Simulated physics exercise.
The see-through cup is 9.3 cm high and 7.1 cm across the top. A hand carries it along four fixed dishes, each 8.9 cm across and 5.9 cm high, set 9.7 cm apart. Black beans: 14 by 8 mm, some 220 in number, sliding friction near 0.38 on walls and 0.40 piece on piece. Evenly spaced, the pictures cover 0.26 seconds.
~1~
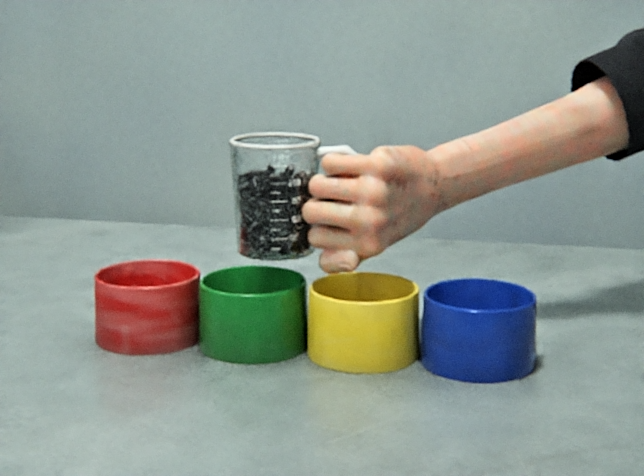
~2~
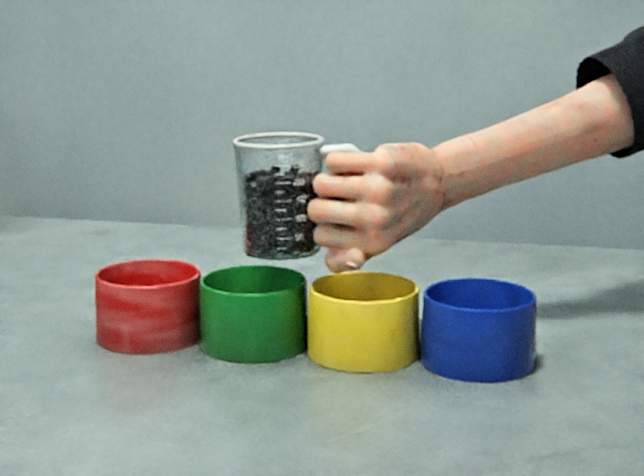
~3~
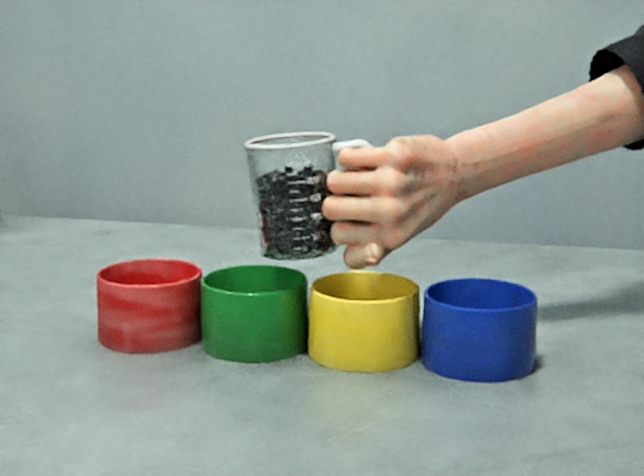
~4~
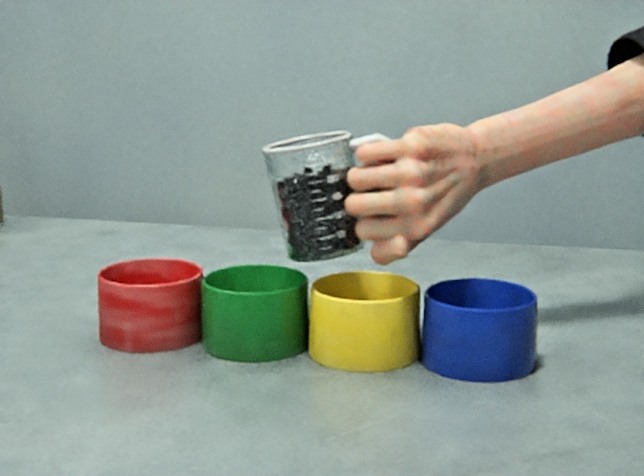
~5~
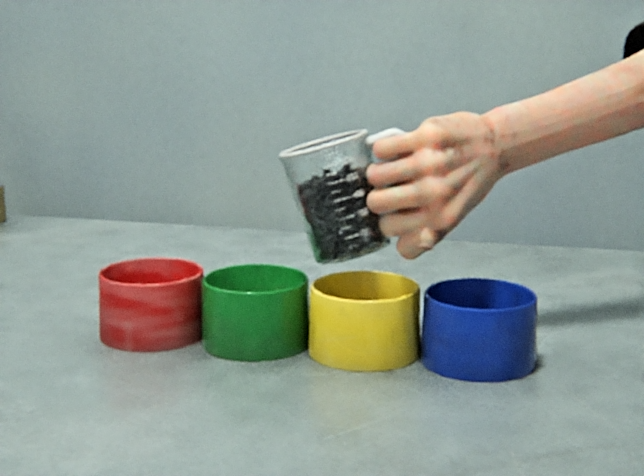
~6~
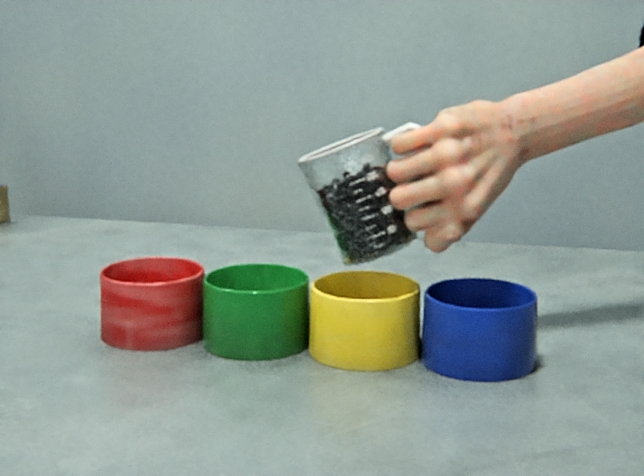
To begin with, a hand holds a clear cup of black beans upright above a row of red, green, yellow and blue dishes, near the green one. The hand then moves the cup to the right, slowly at first, while tilting it gradually to the left, until it is slanted above the yellow dish with the beans still inside.
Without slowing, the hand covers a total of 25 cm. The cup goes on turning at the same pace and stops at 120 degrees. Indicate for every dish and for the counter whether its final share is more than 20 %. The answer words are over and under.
Red: Under. Blue: Over. Green: Under. Yellow: Under. Counter: Under.
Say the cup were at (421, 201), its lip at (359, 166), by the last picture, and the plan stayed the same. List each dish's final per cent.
Then red 0, blue 100, green 0, and yellow 0.
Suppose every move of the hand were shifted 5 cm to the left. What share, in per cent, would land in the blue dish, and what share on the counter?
Blue 100, counter 0.
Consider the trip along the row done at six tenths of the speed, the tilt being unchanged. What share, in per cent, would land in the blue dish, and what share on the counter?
Then: Blue 100, counter 0.
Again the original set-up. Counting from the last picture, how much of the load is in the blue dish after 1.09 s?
I'd say close to 80 per cent at that point.
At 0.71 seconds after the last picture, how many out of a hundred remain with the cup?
About 100 percent of the load.
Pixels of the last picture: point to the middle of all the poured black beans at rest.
My guess is close to (485, 331).
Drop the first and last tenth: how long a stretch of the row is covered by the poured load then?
I'd put it near 5 cm.
Then, 0.42 s after the last picture, tilt 69 degrees; cup holds 100 %.
Then, 0.71 s after the last picture, tilt 101 degrees; cup holds 100 %.
Then, 1.09 s after the last picture, tilt 120 degrees; cup holds 20 %, blue 80 %.
In the end, red 0 %, blue 100 %, green 0 %, yellow 0 %, counter 0 %.
